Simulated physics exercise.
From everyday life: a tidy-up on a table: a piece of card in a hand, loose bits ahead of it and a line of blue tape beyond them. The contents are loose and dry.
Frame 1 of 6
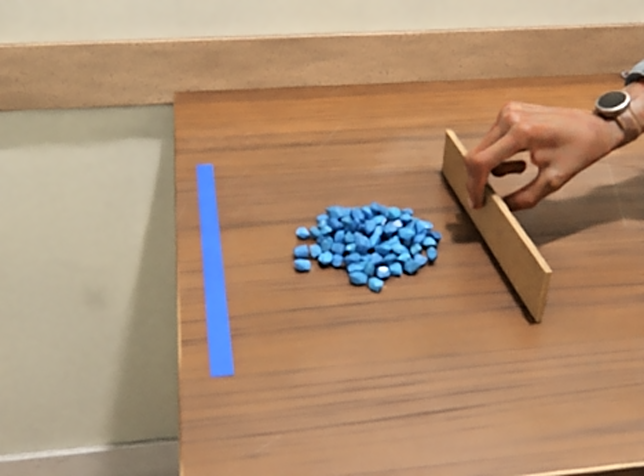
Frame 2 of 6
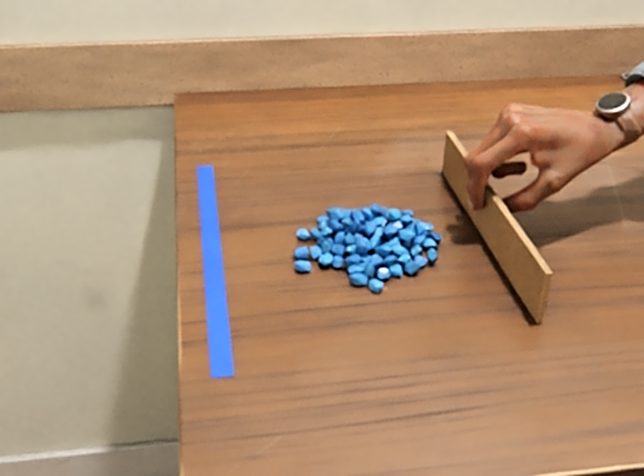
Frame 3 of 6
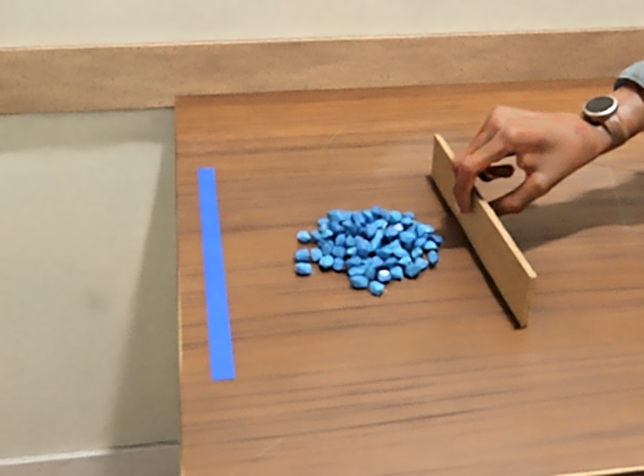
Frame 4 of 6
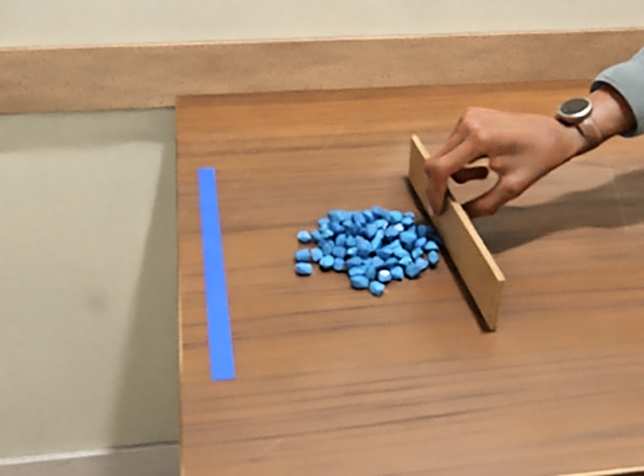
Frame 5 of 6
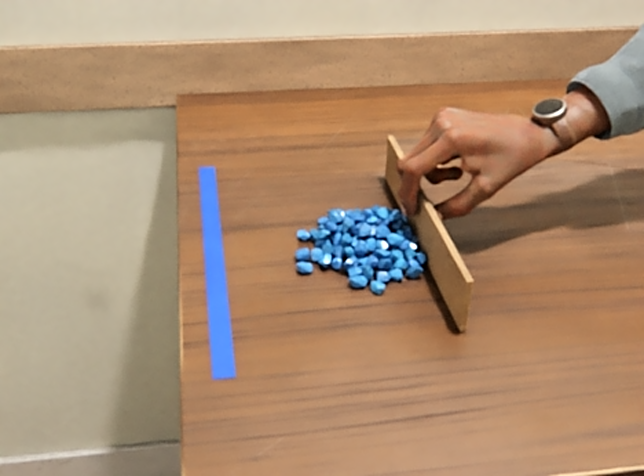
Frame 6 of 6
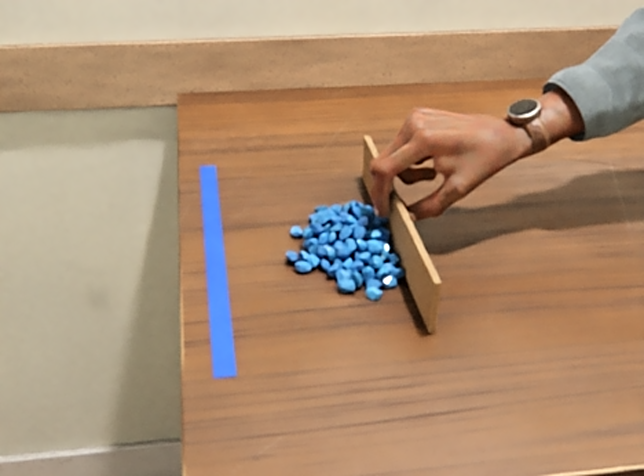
To begin with, a hand wearing a watch holds a flat piece of card upright and still on a wooden table, right of a heap of blue stones and a strip of blue tape. The hand then slides the card left until it meets the heap, pushing the stones into a tighter pile slightly nearer the tape.
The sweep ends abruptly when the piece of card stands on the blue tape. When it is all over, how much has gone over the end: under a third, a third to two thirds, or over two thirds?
Over two thirds.
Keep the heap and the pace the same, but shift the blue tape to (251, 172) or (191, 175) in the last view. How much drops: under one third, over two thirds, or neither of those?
Under a third, then over two thirds.
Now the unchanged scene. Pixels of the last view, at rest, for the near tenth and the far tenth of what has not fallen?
Note: Near end (199, 323); far end (187, 205).
Just after the last frame, piece of card still moving, near (297, 204); heap all on the table, its front near (222, 270).
A moment on, piece of card stopped at the blue tape; heap roughly half over the edge.
Further on, piece of card stopped at the blue tape; heap the larger part over the edge.
When it is over, piece of card stopped at the blue tape; heap the larger part over the edge.
